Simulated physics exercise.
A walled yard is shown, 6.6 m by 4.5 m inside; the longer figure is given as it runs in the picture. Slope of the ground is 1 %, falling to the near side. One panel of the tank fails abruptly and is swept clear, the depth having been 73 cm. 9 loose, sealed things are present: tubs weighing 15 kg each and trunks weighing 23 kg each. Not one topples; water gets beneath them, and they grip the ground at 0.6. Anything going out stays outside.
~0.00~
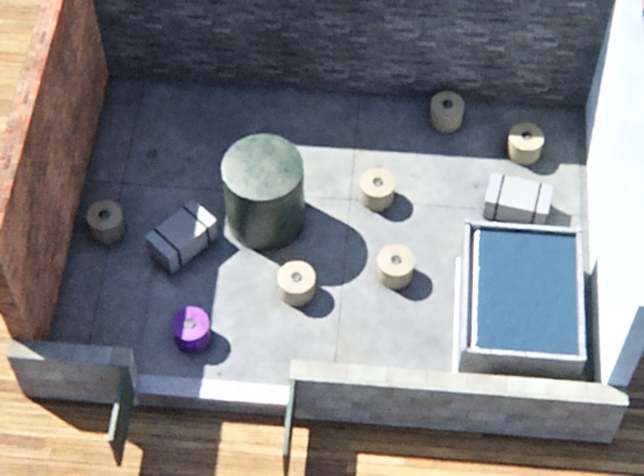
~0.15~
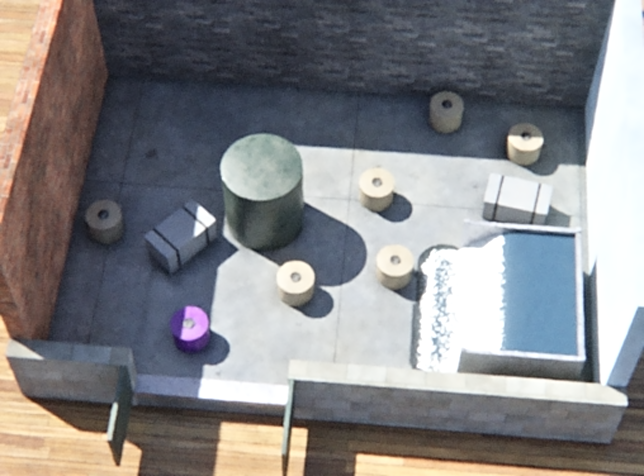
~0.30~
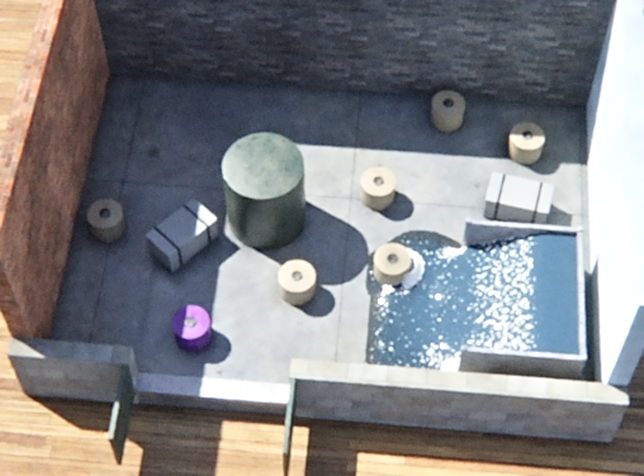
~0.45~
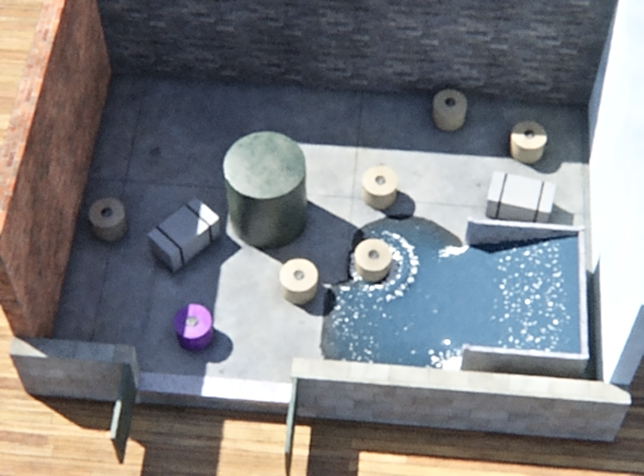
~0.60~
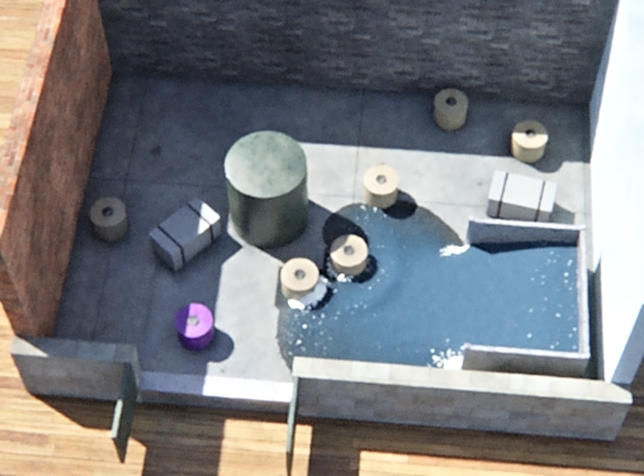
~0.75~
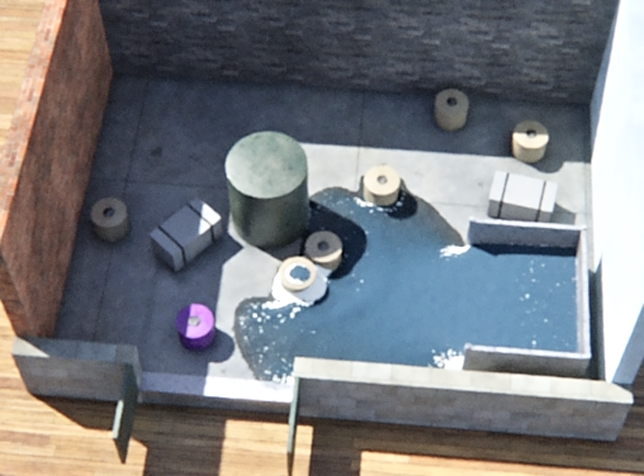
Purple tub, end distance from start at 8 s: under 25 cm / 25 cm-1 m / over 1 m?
Expect it to shift a fair bit, but under a metre.
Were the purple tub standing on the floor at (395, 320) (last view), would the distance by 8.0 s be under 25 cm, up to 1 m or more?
What happens is that it covers a big distance.
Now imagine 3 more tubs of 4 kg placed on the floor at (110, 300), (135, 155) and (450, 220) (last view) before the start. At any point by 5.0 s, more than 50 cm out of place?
In turn: Past it, over, under.
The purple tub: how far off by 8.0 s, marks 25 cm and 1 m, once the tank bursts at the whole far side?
In that scenario the purple tub would have stayed in place.
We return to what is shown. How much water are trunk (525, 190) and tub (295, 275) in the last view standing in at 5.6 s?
Around 1 cm and 10 cm.
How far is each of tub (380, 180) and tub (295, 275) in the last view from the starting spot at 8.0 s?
10 cm and 300 cm, respectively.
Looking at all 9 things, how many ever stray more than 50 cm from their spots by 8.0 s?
The tally stands at 5.
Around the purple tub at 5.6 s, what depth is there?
I'd say around 8 cm.
After 1.6 s the purple tub is near (99, 328), 1.1 m from its start, aground; 0 of 9 are out; 1 afloat.
After 3.6 s the purple tub is near (124, 303), 0.9 m from its start, afloat; 0 of 9 are out; 3 afloat.
After 5.6 s the purple tub is near (151, 295), 0.7 m from its start, aground; 0 of 9 are out; 3 afloat.
After 8.0 s the purple tub is near (151, 295), 0.7 m from its start, aground; 0 of 9 are out; 0 afloat.
